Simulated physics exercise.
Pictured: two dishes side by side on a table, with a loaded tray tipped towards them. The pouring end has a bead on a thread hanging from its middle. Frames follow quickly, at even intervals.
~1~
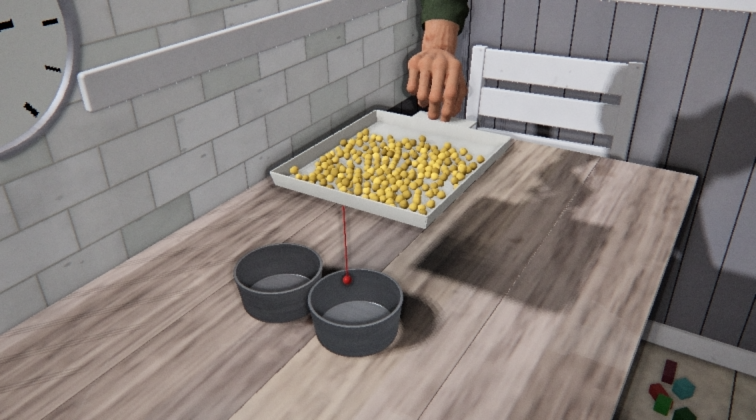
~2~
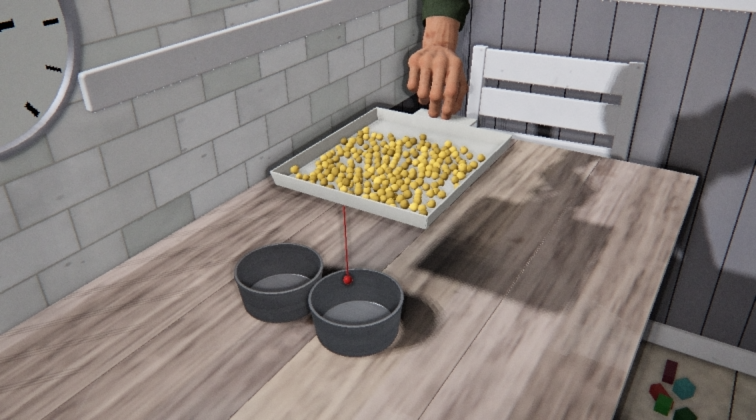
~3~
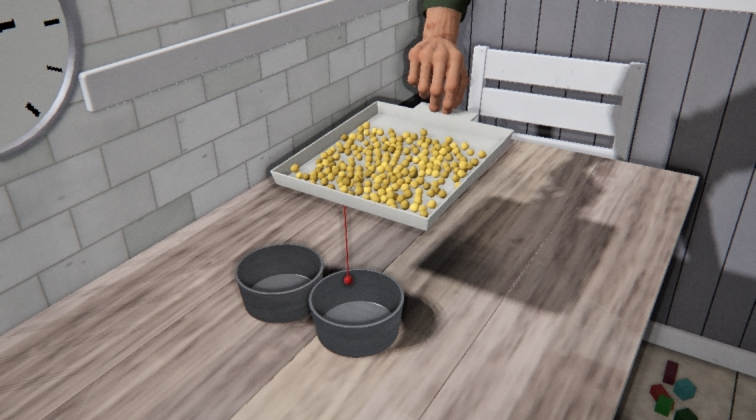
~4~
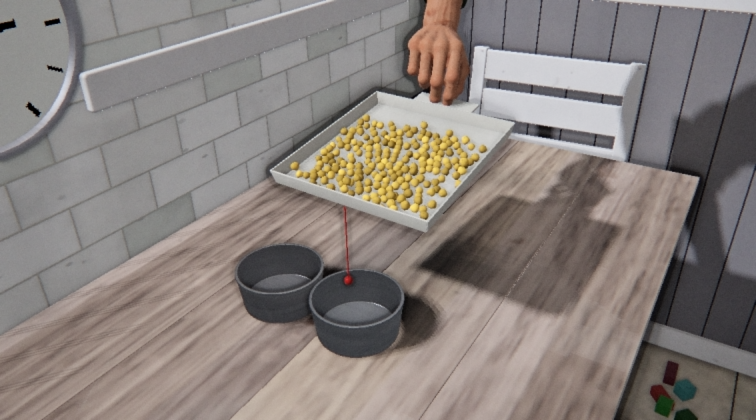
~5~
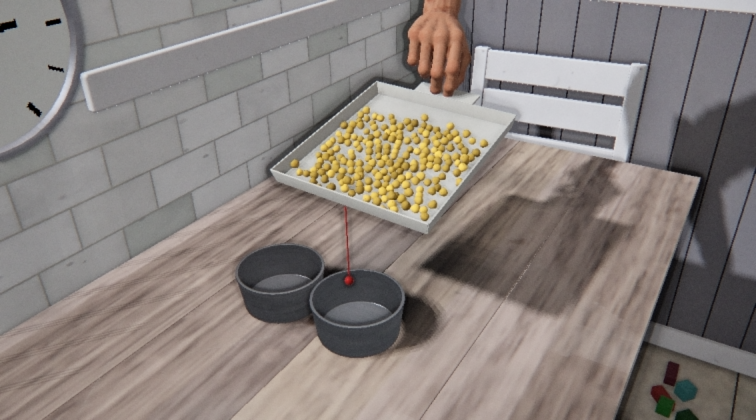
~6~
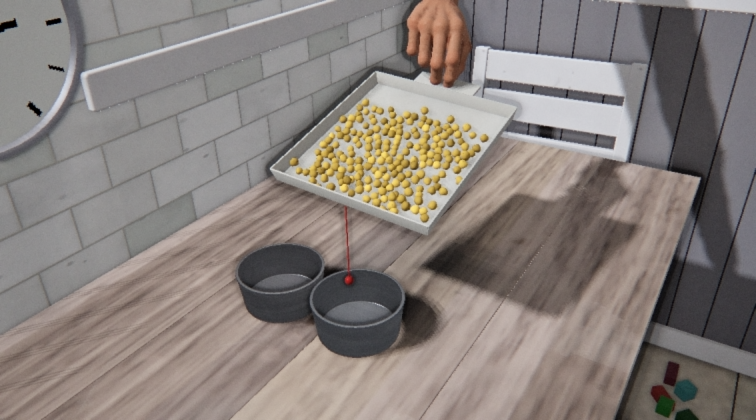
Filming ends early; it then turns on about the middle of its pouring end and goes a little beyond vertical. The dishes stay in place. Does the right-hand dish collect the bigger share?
Yes.
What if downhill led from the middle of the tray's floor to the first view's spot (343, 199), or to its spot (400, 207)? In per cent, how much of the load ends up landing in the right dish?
Around 20 per cent first, around 30 per cent next.
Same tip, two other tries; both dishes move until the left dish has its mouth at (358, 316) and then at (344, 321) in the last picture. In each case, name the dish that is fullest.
The leftmost dish, then the leftmost dish.
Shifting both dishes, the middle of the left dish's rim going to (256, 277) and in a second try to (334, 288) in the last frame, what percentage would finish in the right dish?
Roughly 40% the first time and 40% the second time.
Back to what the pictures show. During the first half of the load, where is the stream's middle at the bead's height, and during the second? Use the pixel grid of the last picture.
It passes near (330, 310) first and then near (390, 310).
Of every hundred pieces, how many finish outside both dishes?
70 %.
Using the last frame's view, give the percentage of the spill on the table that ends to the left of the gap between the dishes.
Close to 40 in a hundred.
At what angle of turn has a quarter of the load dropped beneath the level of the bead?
At roughly 105°.
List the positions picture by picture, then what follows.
The first picture shows corners of the pouring end near (274, 171) and (425, 214), level; middle of the load near (392, 167), puffed corn balls; left dish near (251, 303); right dish near (330, 336); bead on its thread near (348, 280).
The second picture shows corners of the pouring end near (275, 171) and (426, 214), level; middle of the load near (393, 166).
The third picture shows corners of the pouring end near (275, 171) and (426, 216), tipped barely, lowest at the right corner; middle of the load near (393, 164).
The fourth picture shows corners of the pouring end near (275, 170) and (426, 219), tipped a little, lowest at the right corner; middle of the load near (393, 160).
The fifth picture shows corners of the pouring end near (275, 169) and (427, 221), tipped a little, lowest at the right corner; middle of the load near (394, 156).
The sixth picture shows corners of the pouring end near (274, 168) and (427, 223), tipped a little, lowest at the right corner; middle of the load near (394, 153); left dish near (253, 303); right dish near (331, 336).
Shortly afterwards, tray tipped steeply; the whole lot on the tray.
Next, tray tipped right over; all but a few on the tray; only a few outside both; a little in the air.
Some moments later, tray tipped past a quarter turn; near a quarter in the right dish; near two thirds outside both.
In the end, tray tipped past a quarter turn; near a quarter in the right dish; none at all in the left dish; near two thirds outside both.
